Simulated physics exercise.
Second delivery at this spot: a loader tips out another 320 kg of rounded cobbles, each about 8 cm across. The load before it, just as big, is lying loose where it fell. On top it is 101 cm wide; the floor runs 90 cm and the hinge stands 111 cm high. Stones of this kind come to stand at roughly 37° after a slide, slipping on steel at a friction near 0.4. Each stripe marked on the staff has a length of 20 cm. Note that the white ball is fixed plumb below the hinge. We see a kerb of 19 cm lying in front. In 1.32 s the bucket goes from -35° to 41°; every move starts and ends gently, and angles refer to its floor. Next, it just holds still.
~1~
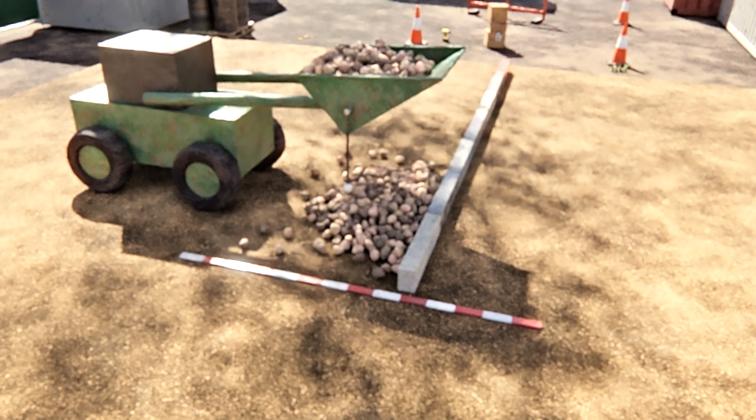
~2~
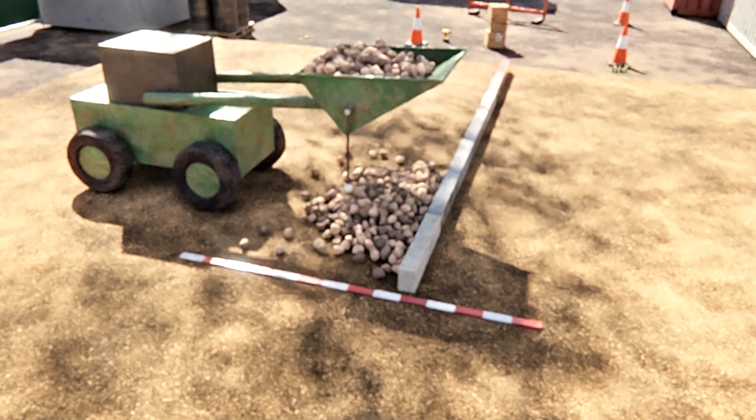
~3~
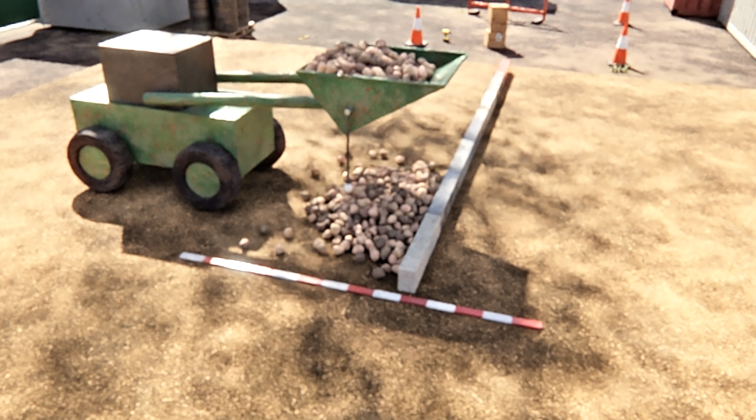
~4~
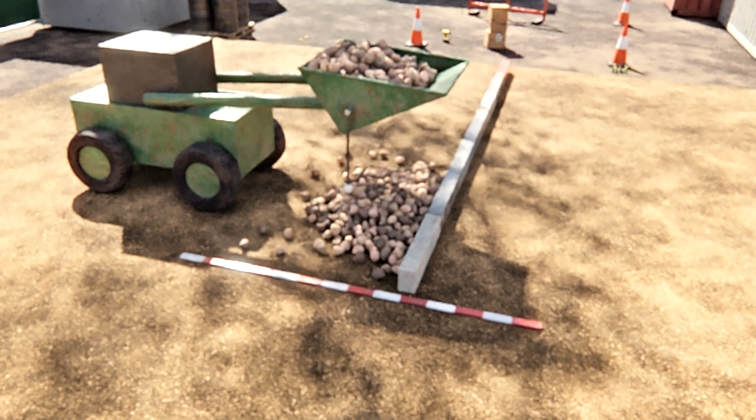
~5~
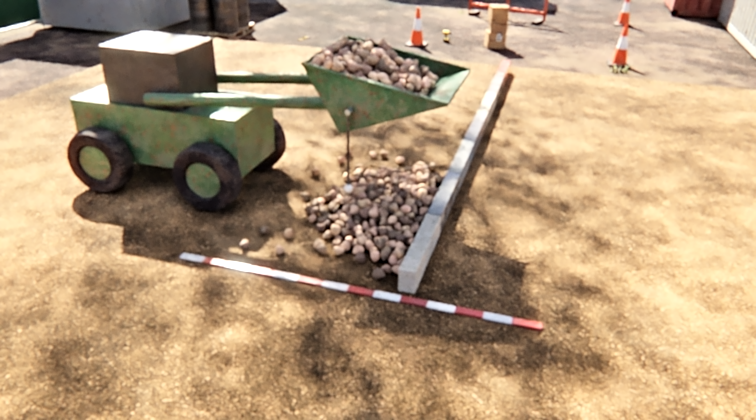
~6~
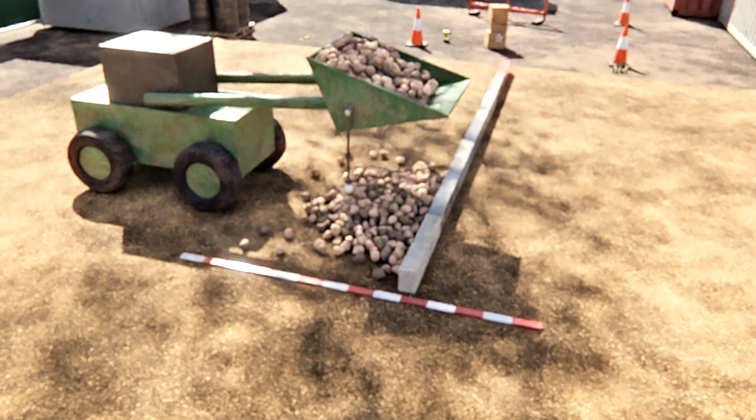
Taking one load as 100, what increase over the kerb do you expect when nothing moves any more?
84 out of 100.
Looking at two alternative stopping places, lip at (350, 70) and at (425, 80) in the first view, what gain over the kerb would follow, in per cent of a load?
0 % and 50 %.
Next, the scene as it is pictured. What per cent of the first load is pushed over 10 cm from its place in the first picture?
The answer is about 0 per cent.
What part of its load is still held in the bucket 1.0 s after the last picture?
About 40 per cent.
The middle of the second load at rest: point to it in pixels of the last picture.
Centre at roughly (483, 221).
Then, 0.5 s after the last picture the floor is at 29°; in per cent of one load, 99 in the bucket, 101 on this side of the kerb; the foremost stones are at (435, 152).
Then, 1.0 s after the last picture the floor is at 41°; in per cent of one load, 42 in the bucket, 127 on this side of the kerb, 31 over the kerb; the foremost stones are at (492, 229).
Then, 1.3 s after the last picture the floor is at 41°; in per cent of one load, 5 in the bucket, 127 on this side of the kerb, 69 over the kerb; the foremost stones are at (557, 234).
Then, 3.9 s after the last picture the floor is at 41°; in per cent of one load, 0 in the bucket, 117 on this side of the kerb, 84 over the kerb; the foremost stones are at (635, 236). Net gain over the kerb, 84.
